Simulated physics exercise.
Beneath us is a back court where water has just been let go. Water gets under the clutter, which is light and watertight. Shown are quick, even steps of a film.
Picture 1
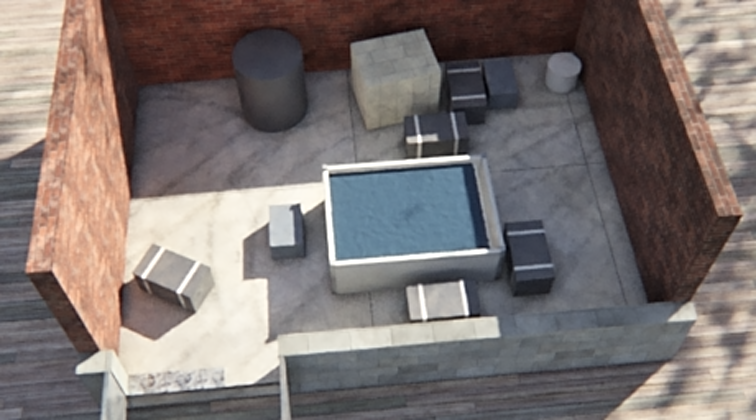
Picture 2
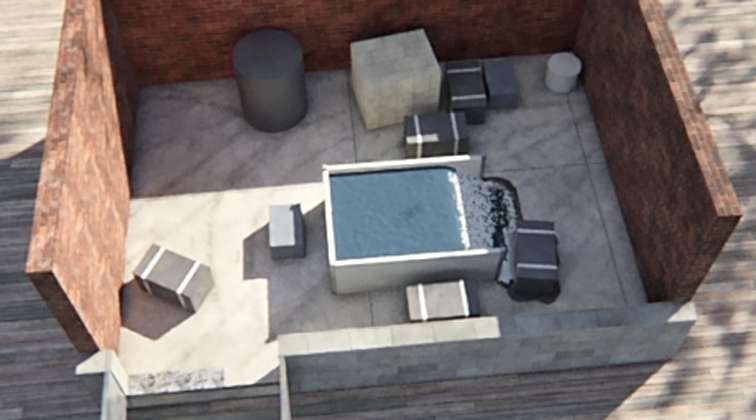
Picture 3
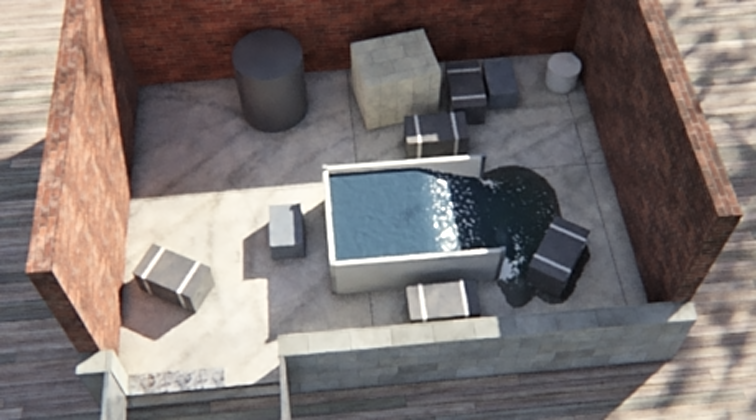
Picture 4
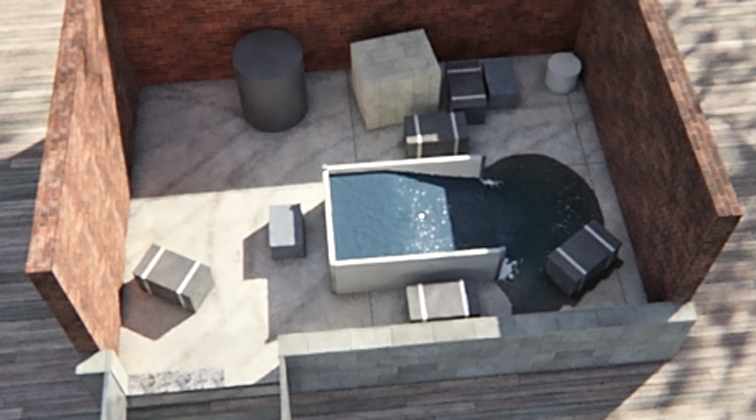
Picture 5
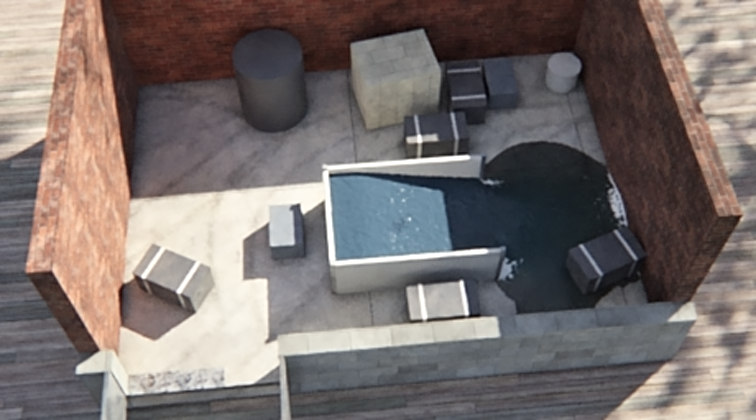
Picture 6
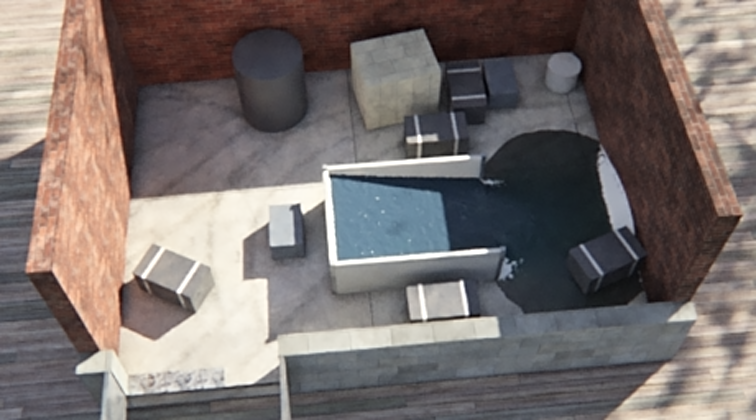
A white-walled tank of blue water stands near the middle of a paved court enclosed by brick walls and a low grey wall, seen from a fixed, high viewpoint. A dark cylinder and pale block stand behind it, with grey, strapped trunks scattered around. Its right side opens, water spreads darkly across the paving, and the trunk there turns and slides right, while the others stay put.
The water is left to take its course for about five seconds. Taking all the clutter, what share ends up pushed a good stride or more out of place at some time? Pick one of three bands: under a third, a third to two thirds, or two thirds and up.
A third to two thirds.
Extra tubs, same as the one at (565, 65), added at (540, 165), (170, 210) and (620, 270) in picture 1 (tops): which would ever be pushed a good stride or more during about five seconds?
Going by the order given: Travels that far, stays in place, travels that far.
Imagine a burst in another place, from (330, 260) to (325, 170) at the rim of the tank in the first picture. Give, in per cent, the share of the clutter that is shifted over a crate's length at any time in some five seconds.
About 20 %.
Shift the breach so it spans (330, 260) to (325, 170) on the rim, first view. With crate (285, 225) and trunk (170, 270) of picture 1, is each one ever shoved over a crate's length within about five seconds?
Lab note, in listed order: Got there; got there.
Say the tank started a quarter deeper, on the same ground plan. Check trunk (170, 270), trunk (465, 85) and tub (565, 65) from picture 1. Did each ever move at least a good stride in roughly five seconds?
Went the distance, went the distance, went the distance.
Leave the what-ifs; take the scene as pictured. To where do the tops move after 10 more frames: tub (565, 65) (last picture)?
Roughly at pixel (522, 46).
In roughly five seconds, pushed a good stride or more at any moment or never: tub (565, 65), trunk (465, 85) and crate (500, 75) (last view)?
Taking them as listed, the first cleared the mark, the next remained nearby, and the last remained nearby.
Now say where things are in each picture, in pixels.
In the first frame, a trunk at (530, 249) rests on the ground; a crate at (501, 77) rests on the ground; 0 of 8 have shifted.
In the second frame, a trunk at (537, 249) rests on the ground, close to its start; a crate at (501, 77) rests on the ground; 1 of 8 have shifted.
In the third frame, a trunk at (560, 248) rests on the ground, a stride from its start; a crate at (501, 77) rests on the ground; 1 of 8 have shifted.
In the fourth frame, a trunk at (586, 250), on the bottom, a stride from its start; a crate at (501, 77) rests on the ground; 1 of 8 have shifted.
In the fifth frame, a trunk at (609, 252) rests on the ground, a stride from its start; a crate at (501, 77) rests on the ground; 1 of 8 have shifted.
In the sixth frame, a trunk at (609, 252) rests on the ground, a stride from its start; a crate at (501, 77) rests on the ground; 1 of 8 have shifted.
A moment on, 1 of 8 are well off their spots; 1 afloat.
Next, 2 of 8 are well off their spots; 2 afloat.
Later, 3 of 8 are well off their spots; 5 afloat.
In the end, 4 of 8 are well off their spots, and 4 have been at some point; 6 afloat.
